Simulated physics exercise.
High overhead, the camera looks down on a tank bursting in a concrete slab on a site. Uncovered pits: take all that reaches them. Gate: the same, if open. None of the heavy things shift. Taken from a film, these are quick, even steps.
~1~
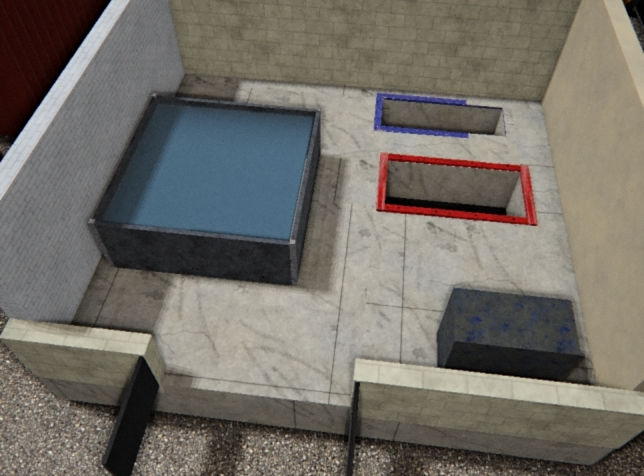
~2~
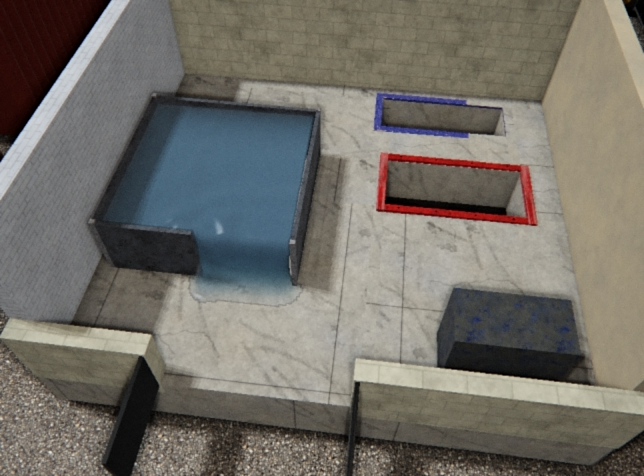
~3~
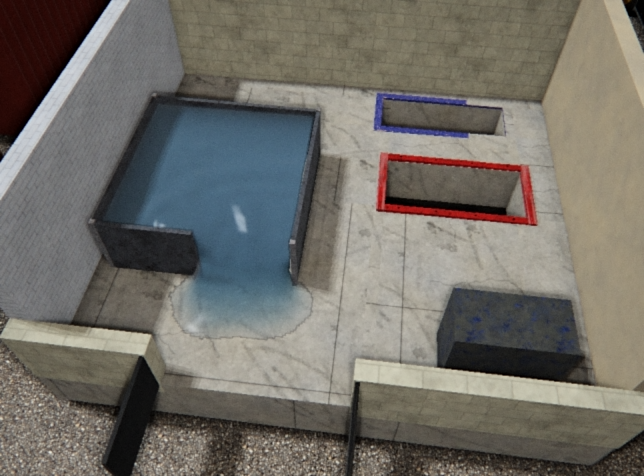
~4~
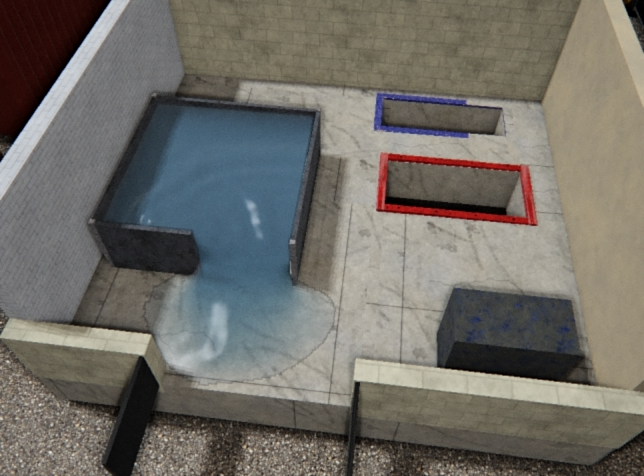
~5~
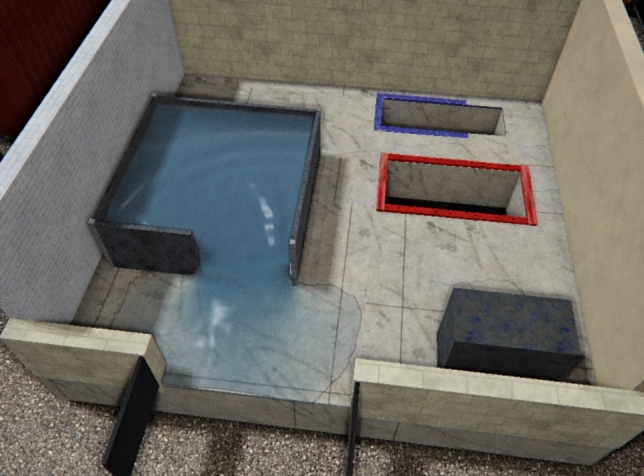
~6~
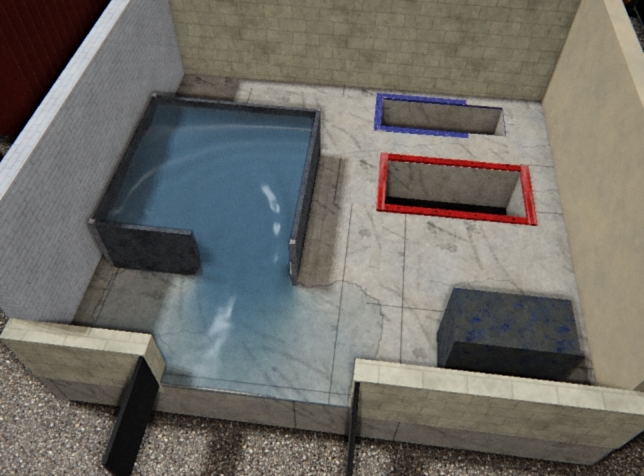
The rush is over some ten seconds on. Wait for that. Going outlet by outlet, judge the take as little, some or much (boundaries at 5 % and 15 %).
My judgement: The gate ends up with much, the red pit ends up with little, the blue pit ends up with little.
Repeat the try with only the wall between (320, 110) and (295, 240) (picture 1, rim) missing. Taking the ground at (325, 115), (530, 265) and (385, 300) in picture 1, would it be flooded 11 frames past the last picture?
Result, in sequence: Untouched by the flood; inundated; inundated.
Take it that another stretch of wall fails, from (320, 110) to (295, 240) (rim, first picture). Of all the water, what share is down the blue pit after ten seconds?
The blue pit gets 15 per cent.
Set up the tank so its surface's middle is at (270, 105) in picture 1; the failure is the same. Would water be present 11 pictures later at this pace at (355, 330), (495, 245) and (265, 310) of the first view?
Outcome, in sequence: Wetted, unwetted, wetted.
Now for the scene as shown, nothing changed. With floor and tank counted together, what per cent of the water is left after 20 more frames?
The share not yet gone is roughly 62 percent.
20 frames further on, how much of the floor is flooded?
About 40 per cent.
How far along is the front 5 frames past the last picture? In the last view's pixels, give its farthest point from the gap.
The front tops out at about (485, 401).
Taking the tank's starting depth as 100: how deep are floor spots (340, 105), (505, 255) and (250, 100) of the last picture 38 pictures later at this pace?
In order: 0, 2, 2 %.
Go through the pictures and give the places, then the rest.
Still water in the tank at (217, 166), in the first frame.
Water pours out at (246, 266) and has run to (195, 288), in the second frame.
Water pours out at (246, 267) and has run to (188, 325), in the third frame.
Water pours out at (246, 268) and has run to a hidden place, in the fourth frame.
The front is at a hidden place, out from the gap at (246, 268), in the fifth frame.
The front is at a hidden place, out from the gap at (246, 268), in the sixth frame.
A moment on, water covers 20 % of the floor; the gate 12 %, the red pit 0 %, the blue pit 0 %.
Next, water covers 25 % of the floor; the gate 25 %, the red pit 0 %, the blue pit 0 %.
Then, water covers 40 % of the floor; the gate 39 %, the red pit 0 %, the blue pit 0 %.
Later, water covers 55 % of the floor; the gate 55 %, the red pit 0 %, the blue pit 0 %.
In the end, water covers 75 % of the floor; the gate 68 %, the red pit 0 %, the blue pit 0 %.
